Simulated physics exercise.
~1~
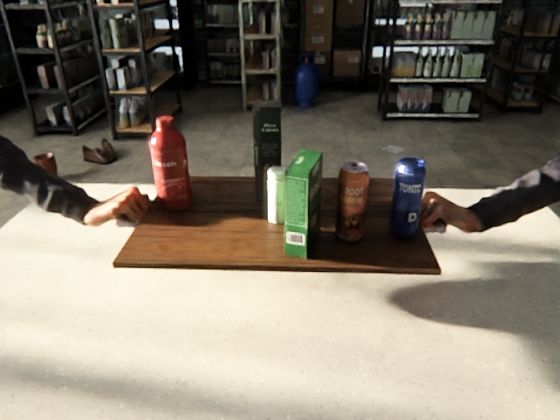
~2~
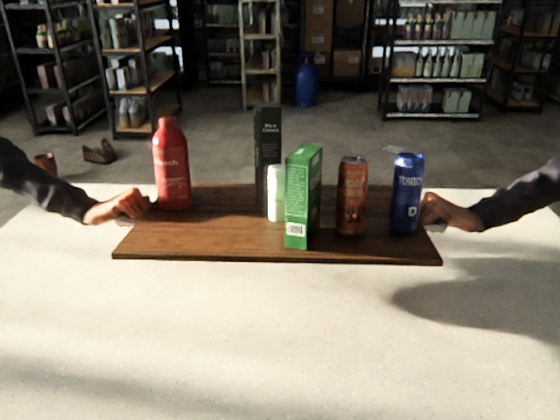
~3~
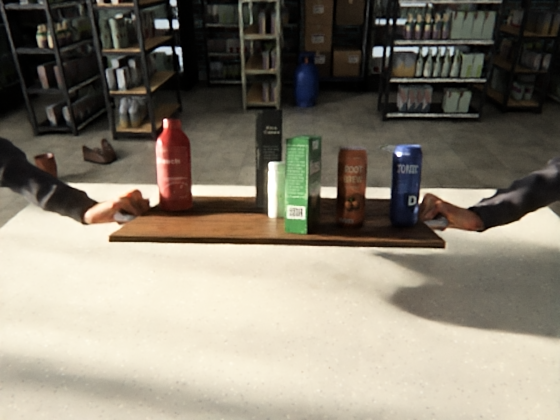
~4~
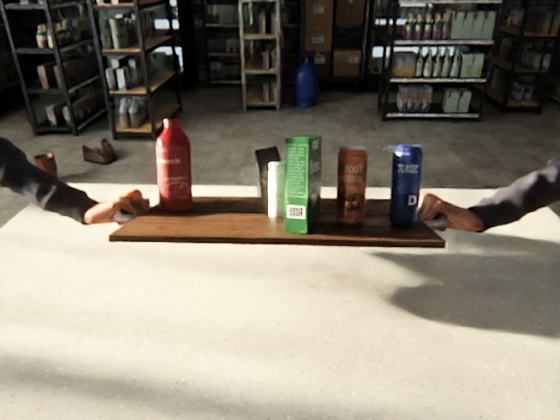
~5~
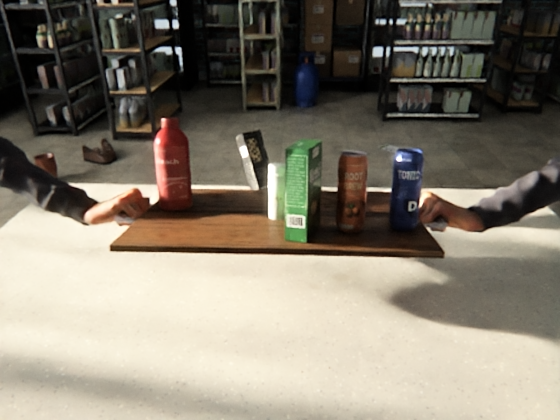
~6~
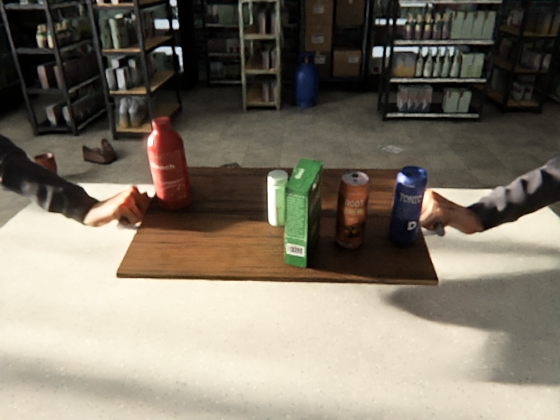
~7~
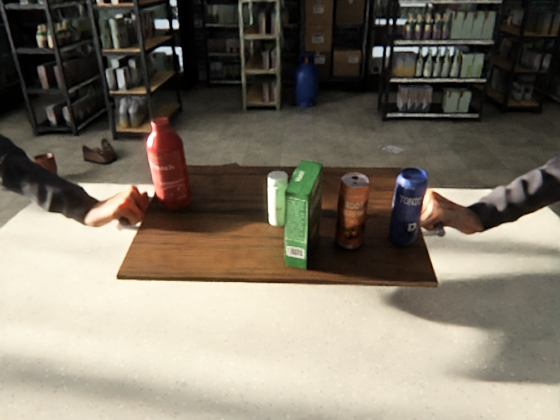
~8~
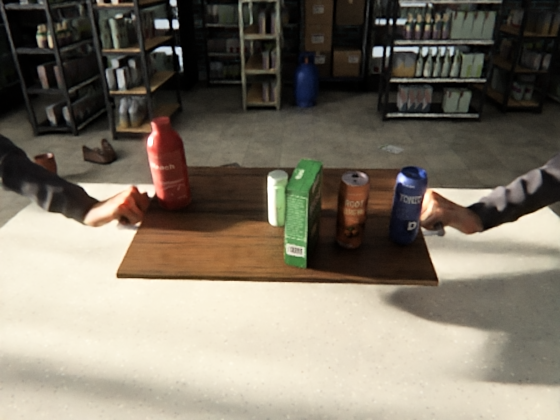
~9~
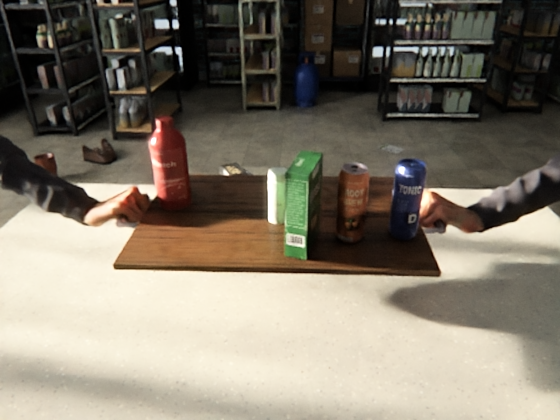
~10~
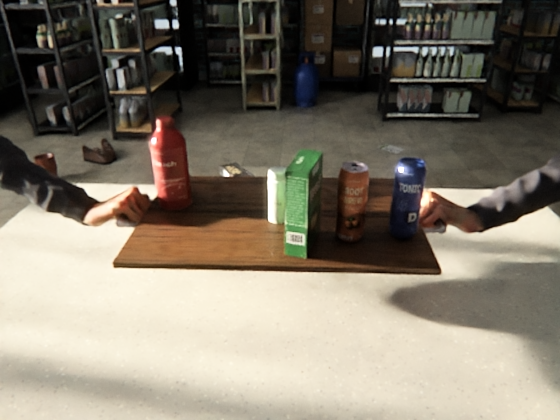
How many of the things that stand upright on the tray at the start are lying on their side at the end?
Just one, the black carton, which falls off the far edge and ends up lying behind the tray.
